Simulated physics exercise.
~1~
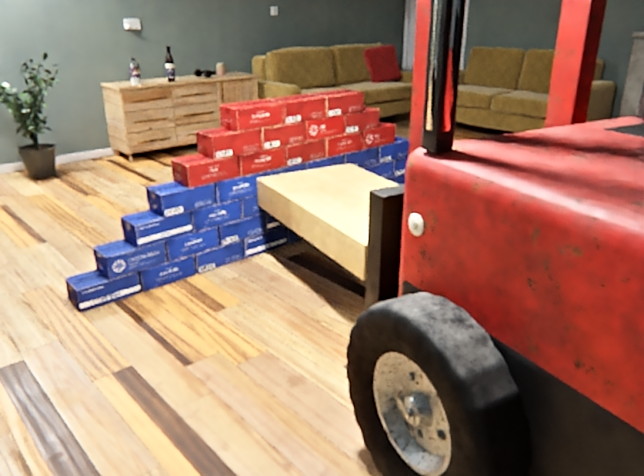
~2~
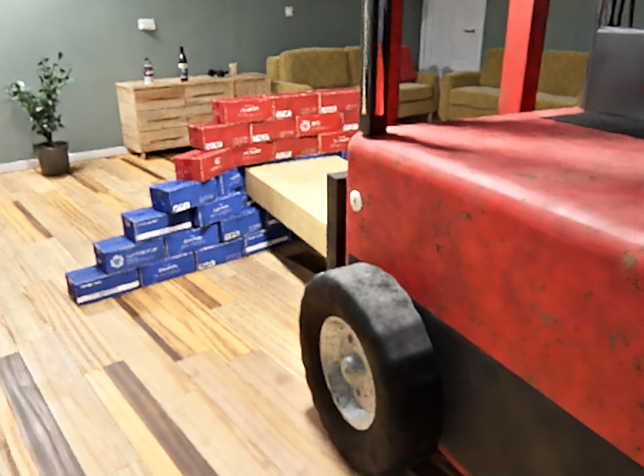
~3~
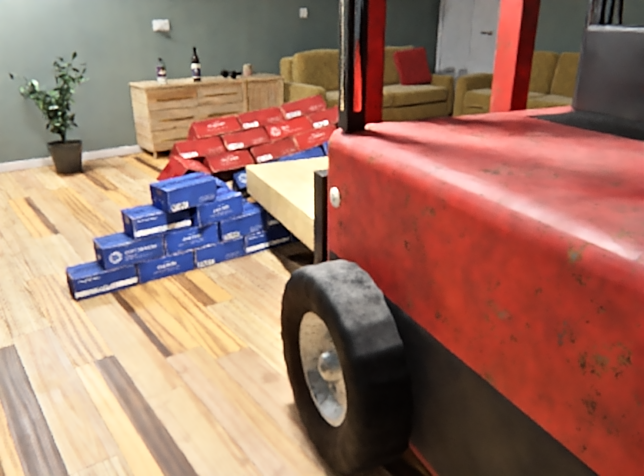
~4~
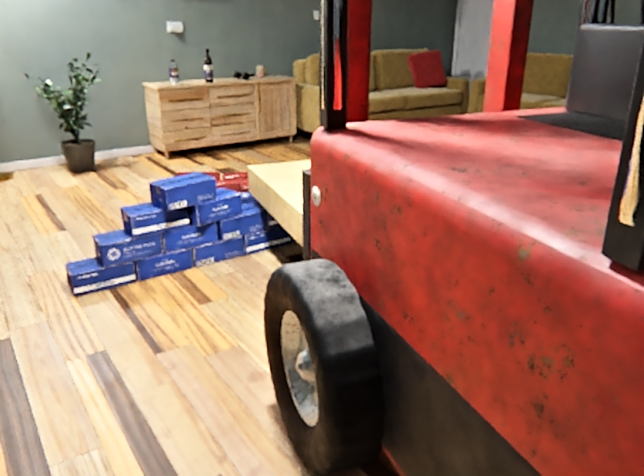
A red forklift pushes a block into stacked boxes, toppling red ones while some blue stay.
